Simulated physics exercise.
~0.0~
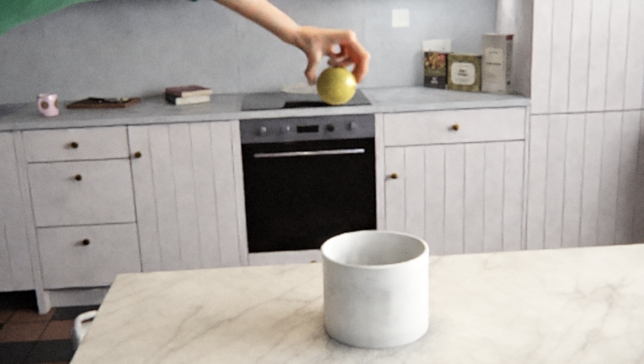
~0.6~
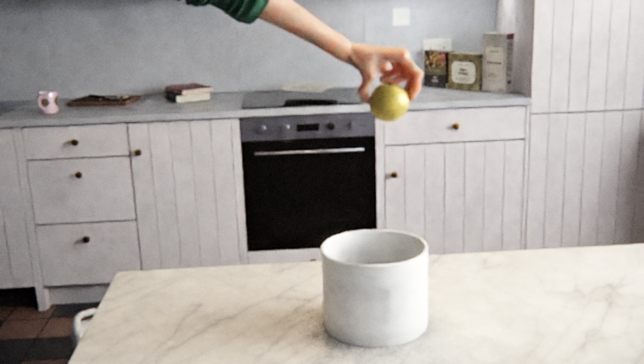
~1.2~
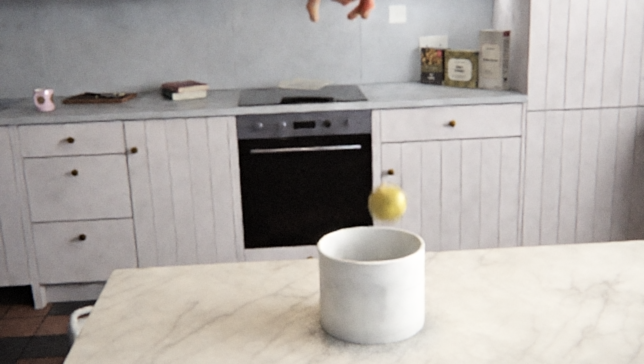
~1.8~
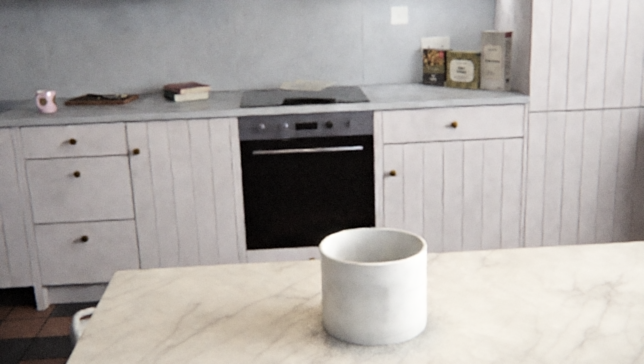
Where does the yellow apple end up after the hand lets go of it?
It drops into the white container on the marble counter and is hidden from view inside it.
At first, a hand reaches in from the upper left of a kitchen and holds a yellow apple in the air, above a white container standing on a marble counter. The hand moves to the right, carrying the apple a little lower. Then the fingers let go and the hand draws back toward the top of the view while the apple falls toward the container's open top. In the end, the hand is gone and the apple is out of sight, having landed inside the container, which still stands in its place.
